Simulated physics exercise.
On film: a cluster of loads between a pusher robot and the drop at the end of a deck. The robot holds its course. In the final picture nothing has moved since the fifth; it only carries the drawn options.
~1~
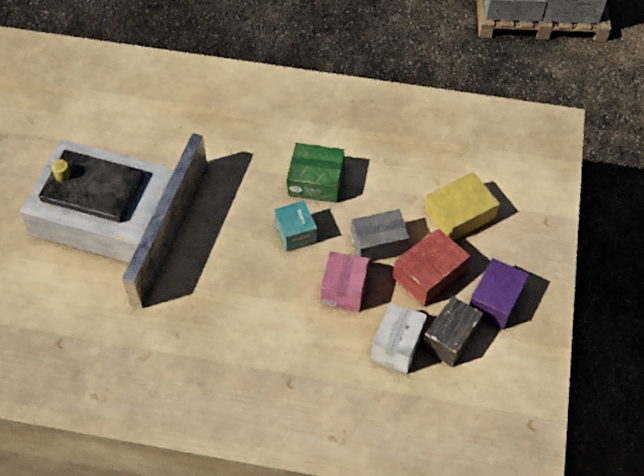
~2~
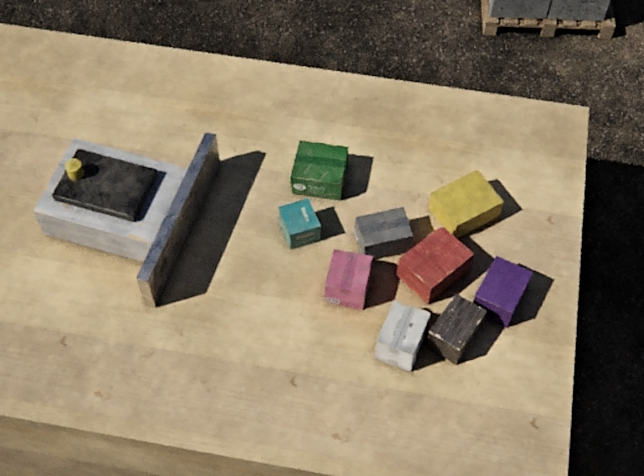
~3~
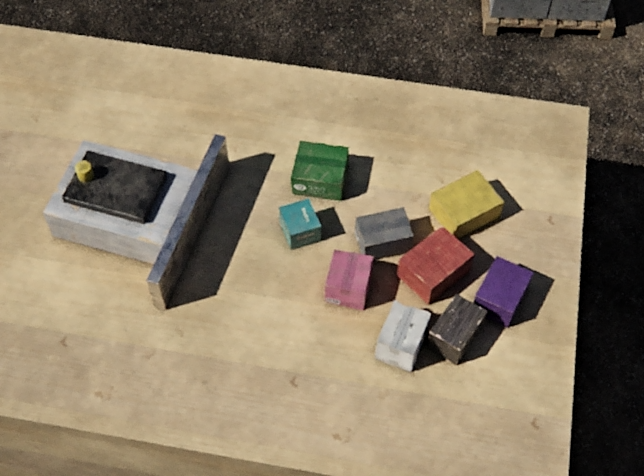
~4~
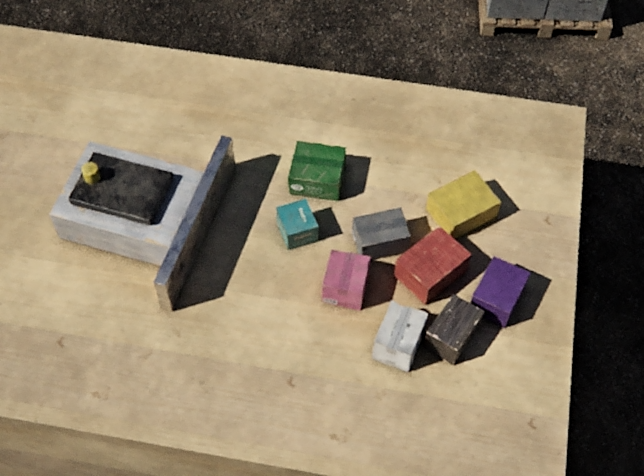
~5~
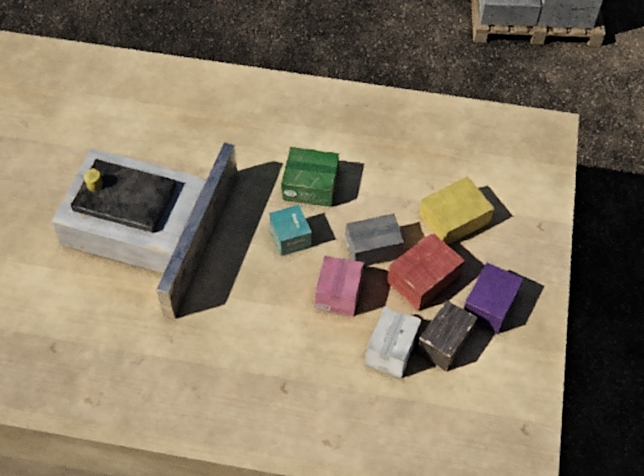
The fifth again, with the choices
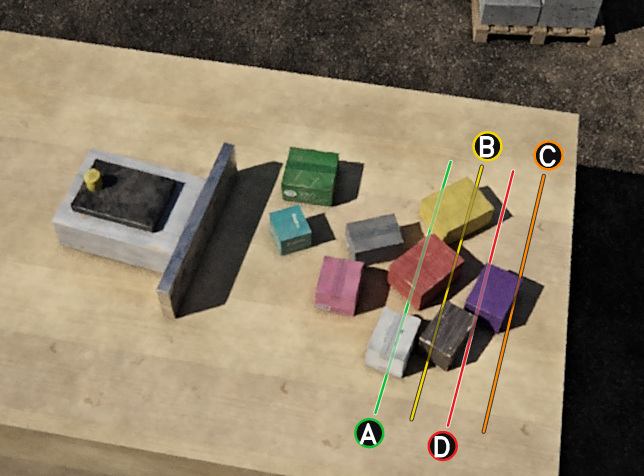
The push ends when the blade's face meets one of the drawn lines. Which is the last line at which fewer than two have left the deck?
No farther than D.
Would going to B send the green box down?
By then, no.
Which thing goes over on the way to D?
The purple crate.
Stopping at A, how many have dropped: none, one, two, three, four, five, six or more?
In all, none.
On the marked copy, A at (416, 278); B at (449, 283); C at (516, 294); D at (483, 289).
Taking D. A third of the way, robot (230, 212); green box (357, 181); turquoise box (326, 242).
Two thirds of the way, robot (333, 228); purple crate (519, 321); red crate (480, 294).
When it is over, robot (413, 241); purple crate over the edge; red crate (562, 304); one fallen.
As for the rest, A is within the limit but short; B is within the limit but short; C drops two.
